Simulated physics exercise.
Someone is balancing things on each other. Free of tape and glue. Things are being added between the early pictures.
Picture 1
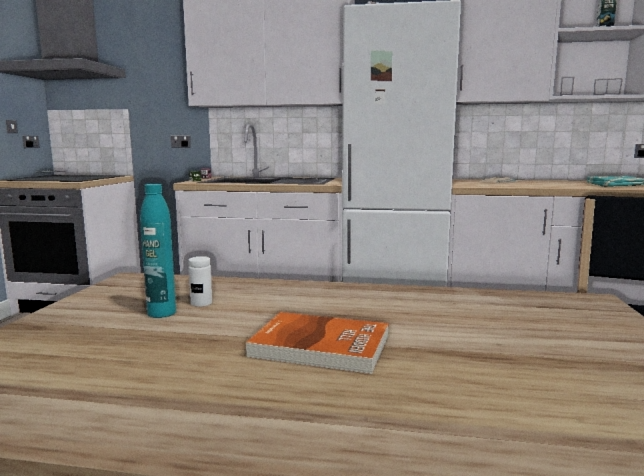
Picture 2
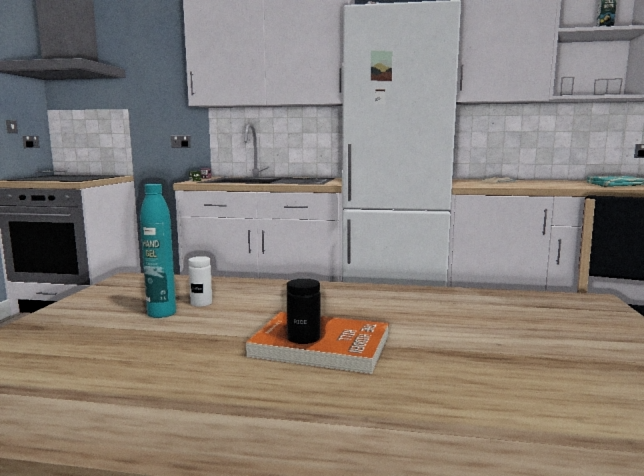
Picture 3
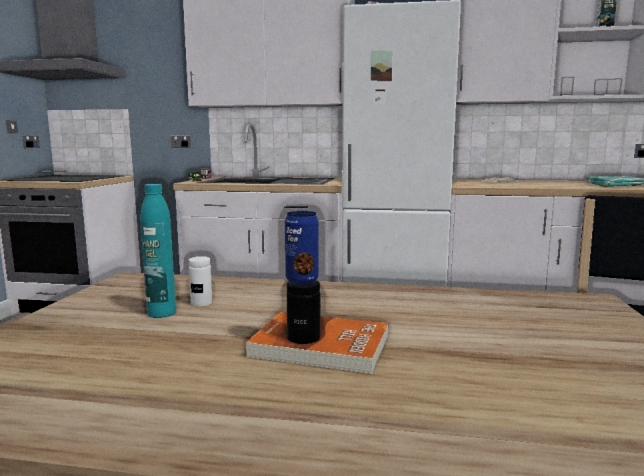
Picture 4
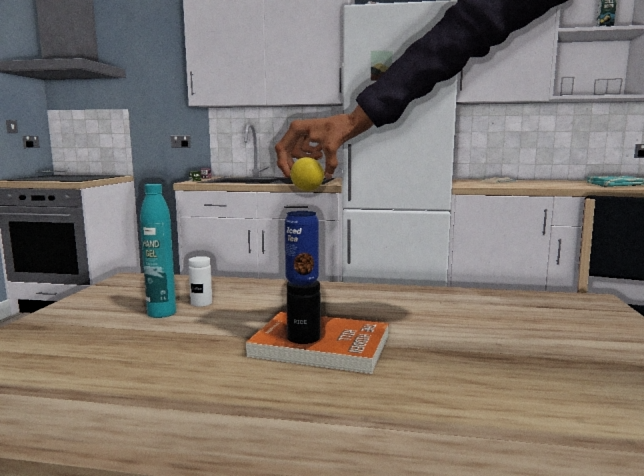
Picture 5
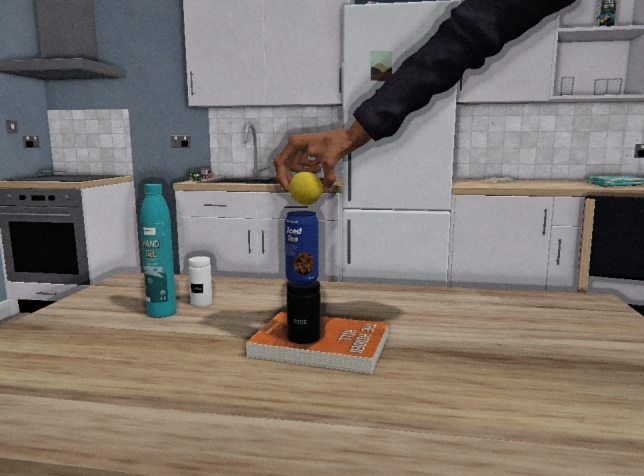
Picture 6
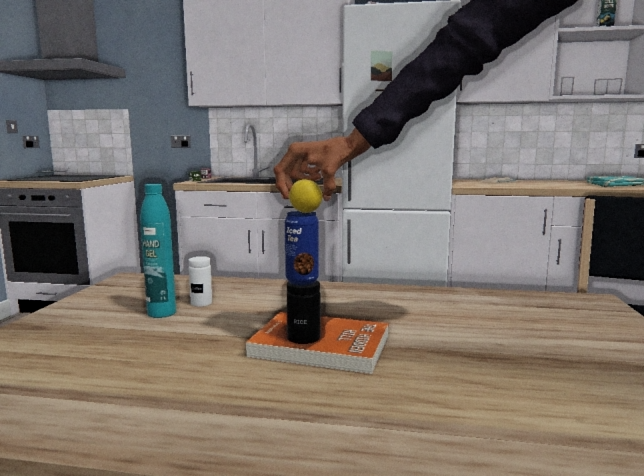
A kitchen with pale cupboards, a white fridge and a tiled wall is seen from across a wooden table by a still camera. On the table, a turquoise bottle and a white shaker stand at left, and an orange book lies near the middle. A black jar appears on the book, then a blue can on the jar, and a hand reaching from the upper right lowers a yellow lemon onto the can.
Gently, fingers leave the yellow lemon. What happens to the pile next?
The pile stays balanced.
Then, 0.50 s later than the last frame, all is still.
Then, 1.20 s later than the last frame, yellow lemon resting near (306, 197).
When it is over, all 6 as before. End places, in pixels of the last picture, yellow lemon near (306, 197). The pile stays up.
